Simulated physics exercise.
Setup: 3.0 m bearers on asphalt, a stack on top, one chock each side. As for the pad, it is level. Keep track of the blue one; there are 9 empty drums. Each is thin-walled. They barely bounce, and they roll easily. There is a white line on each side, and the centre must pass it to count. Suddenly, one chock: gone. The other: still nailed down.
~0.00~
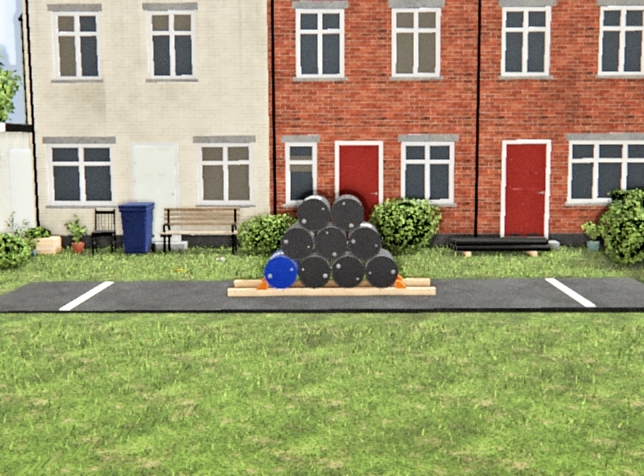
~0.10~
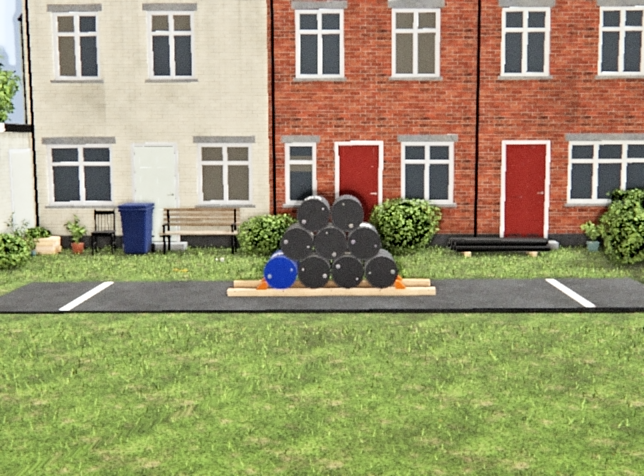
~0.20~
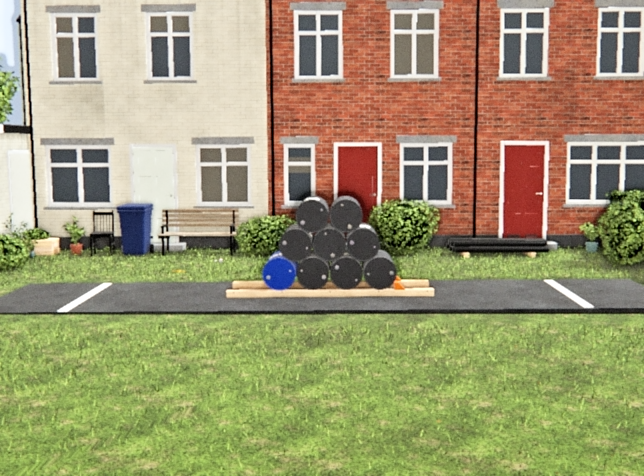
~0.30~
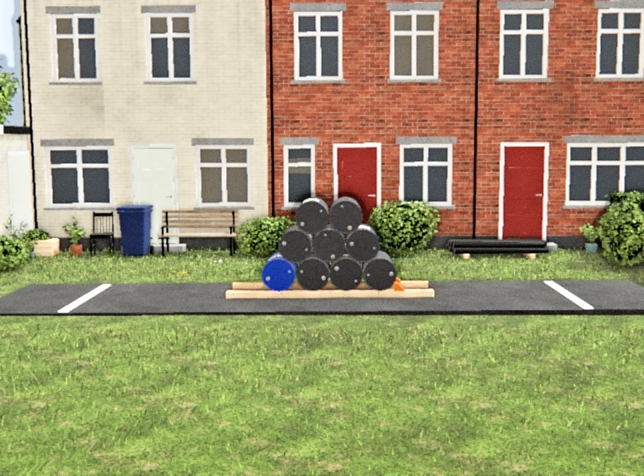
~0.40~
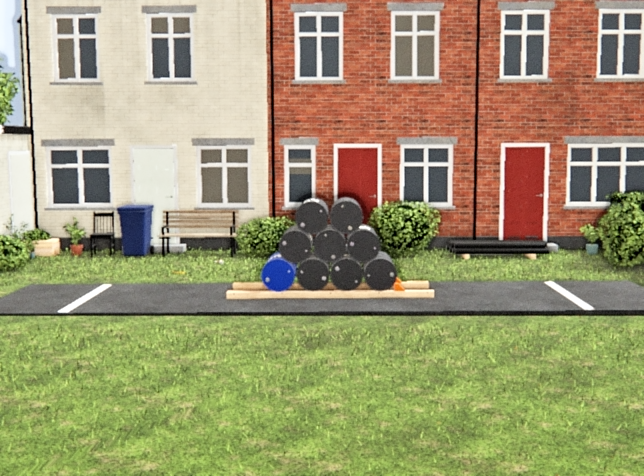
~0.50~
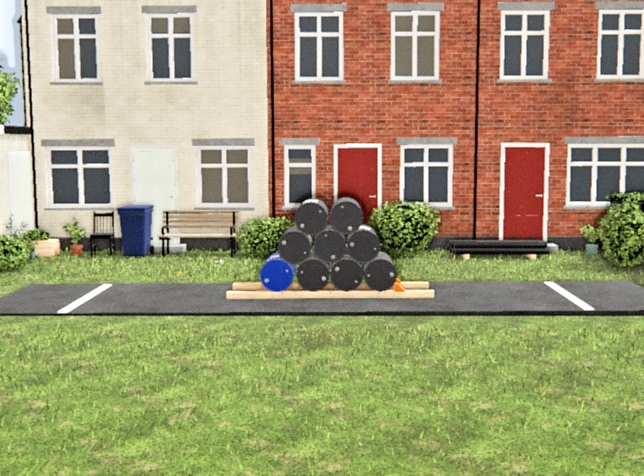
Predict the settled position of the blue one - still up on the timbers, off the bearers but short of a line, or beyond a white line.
The blue one settles beyond a white line.
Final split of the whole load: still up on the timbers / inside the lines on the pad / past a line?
That gives 4, then 0, then 5.
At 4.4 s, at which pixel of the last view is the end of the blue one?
Roughly at (74, 283) in the last picture.
After 2.1 s, blue is off the bearers, 170 cm short of the left line, rolling left; 0 past a line.
After 4.4 s, blue is past the left line; 1 past a line.
At rest (10.4 s), blue is past the left line; 5 past a line.
